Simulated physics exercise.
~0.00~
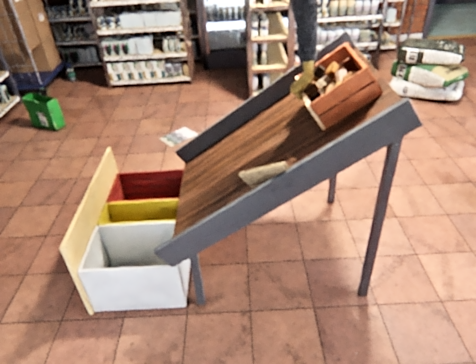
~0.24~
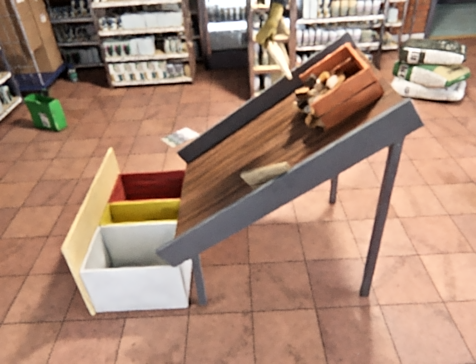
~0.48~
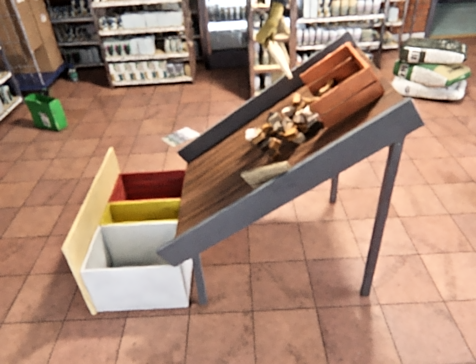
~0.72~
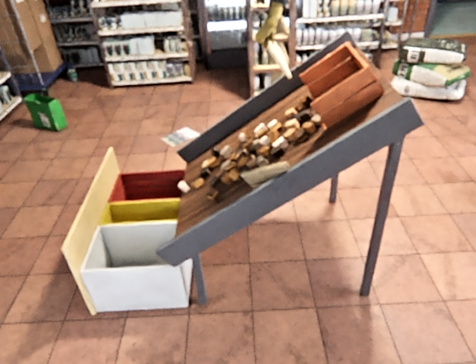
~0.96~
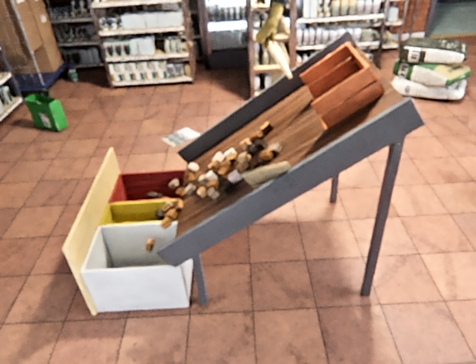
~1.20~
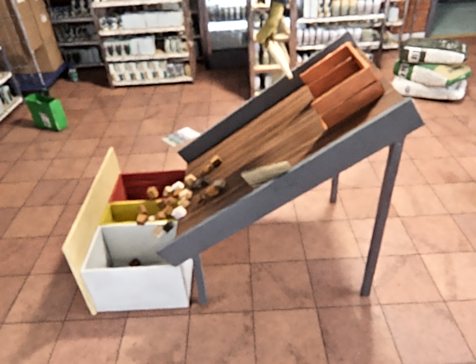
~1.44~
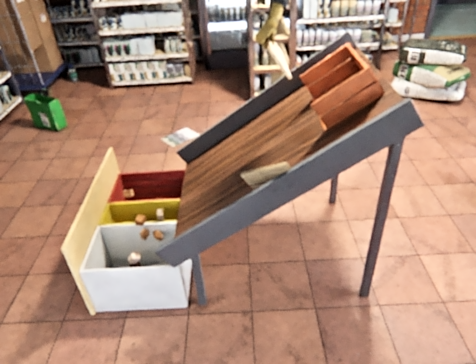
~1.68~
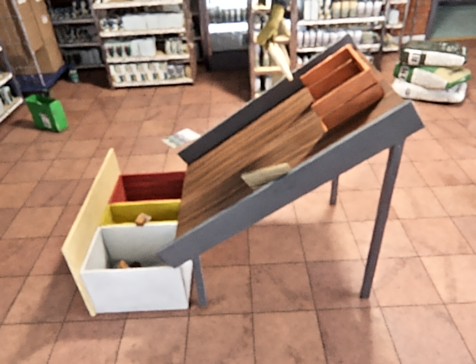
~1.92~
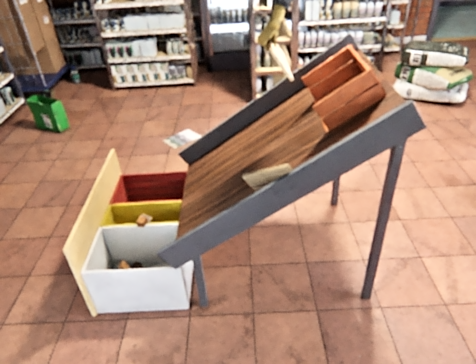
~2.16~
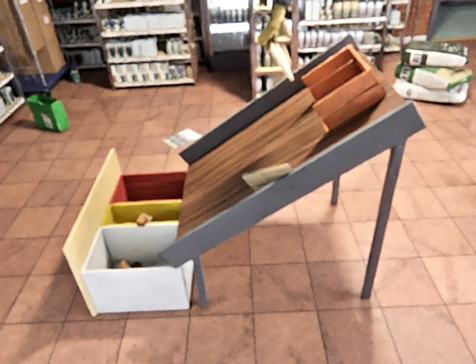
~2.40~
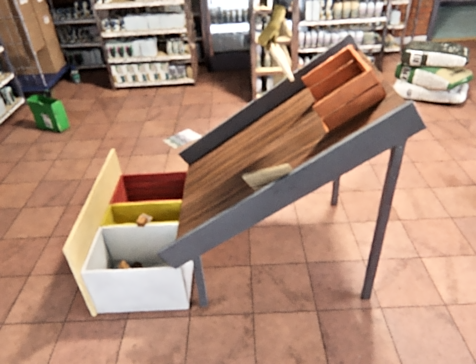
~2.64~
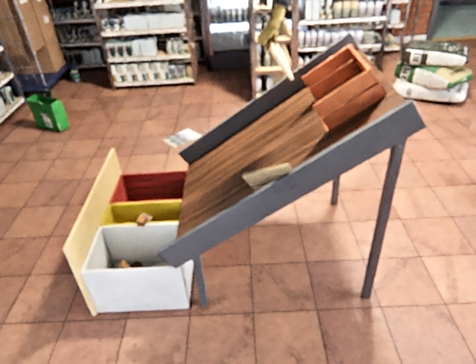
In a shop, wooden blocks slide down a tilted table and drop into three bins.
